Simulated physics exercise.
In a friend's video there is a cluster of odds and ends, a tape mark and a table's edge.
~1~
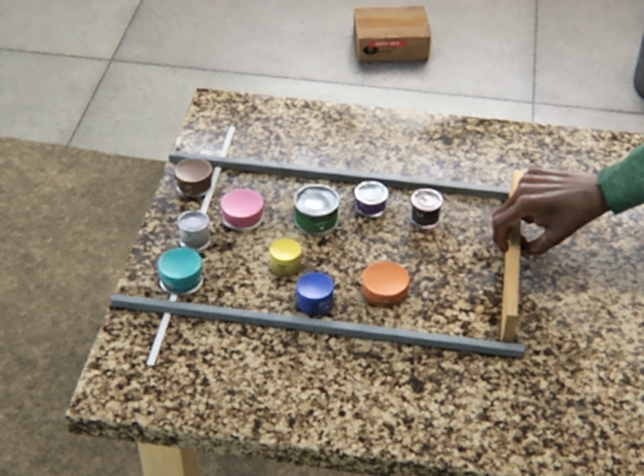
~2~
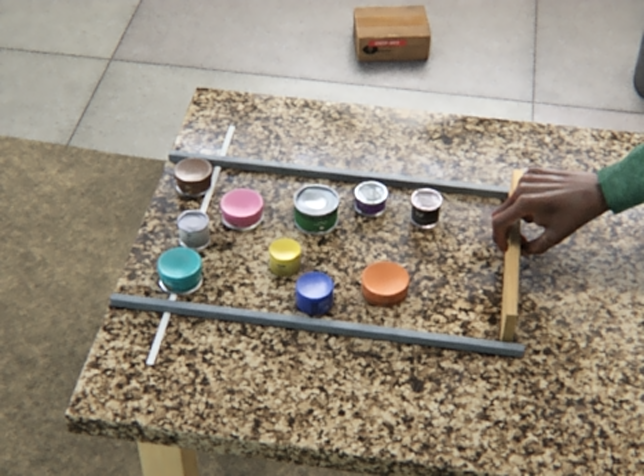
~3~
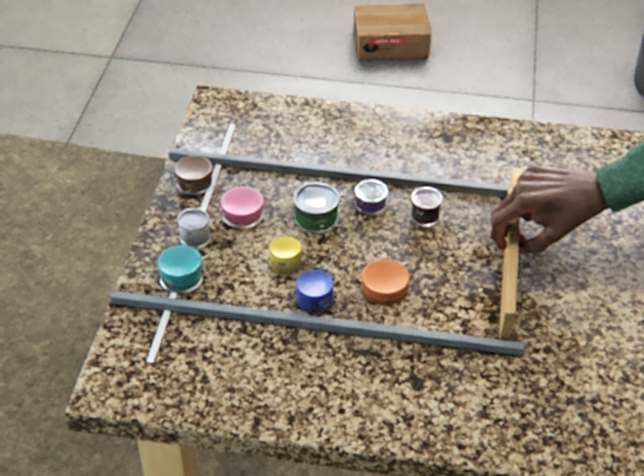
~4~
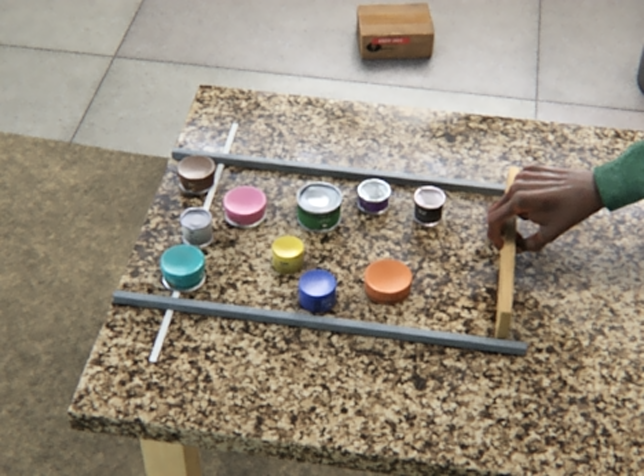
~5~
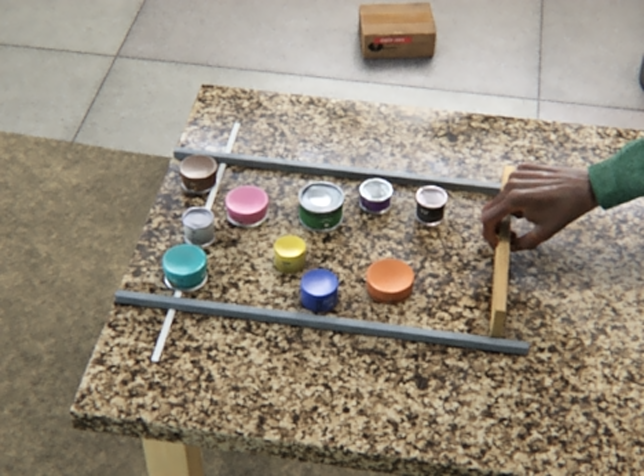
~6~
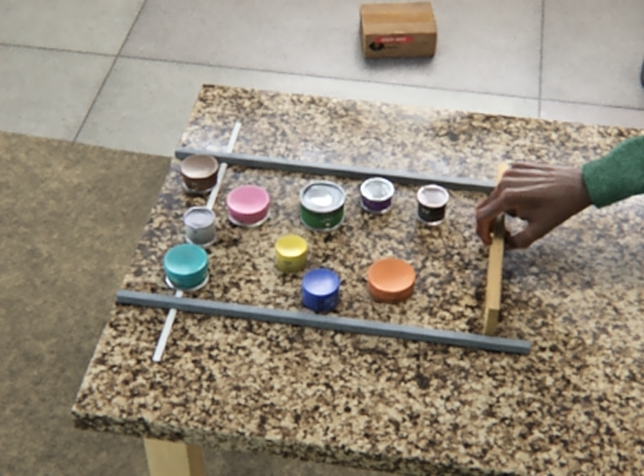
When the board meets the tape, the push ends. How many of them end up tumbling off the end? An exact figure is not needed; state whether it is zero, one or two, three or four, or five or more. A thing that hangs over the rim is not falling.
After the sweep, the pieces gone from the top come to one or two, as it turns out.
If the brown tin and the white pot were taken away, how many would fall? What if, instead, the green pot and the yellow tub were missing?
You'd count 1 the first time and 0 the second time.
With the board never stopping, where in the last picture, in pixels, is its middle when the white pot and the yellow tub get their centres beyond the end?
Approx. (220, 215) for the first, approx. (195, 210) for the second.
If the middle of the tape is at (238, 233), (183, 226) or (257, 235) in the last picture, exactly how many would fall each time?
It would be 0, then 5, then 0.
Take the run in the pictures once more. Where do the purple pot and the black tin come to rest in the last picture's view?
The purple pot at (207, 165), the black tin at (200, 182).
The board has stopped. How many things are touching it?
Contact count: 5.
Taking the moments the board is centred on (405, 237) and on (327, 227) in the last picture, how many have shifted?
Answer - first 3, then 6.
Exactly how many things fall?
The exact number is 2.
Soon after, none off yet; brown tin at rest near (200, 174); white pot at rest near (200, 227); turquoise tin at rest near (187, 268).
In the end, the number that fall off is one or two; gone, pink tin and white pot.
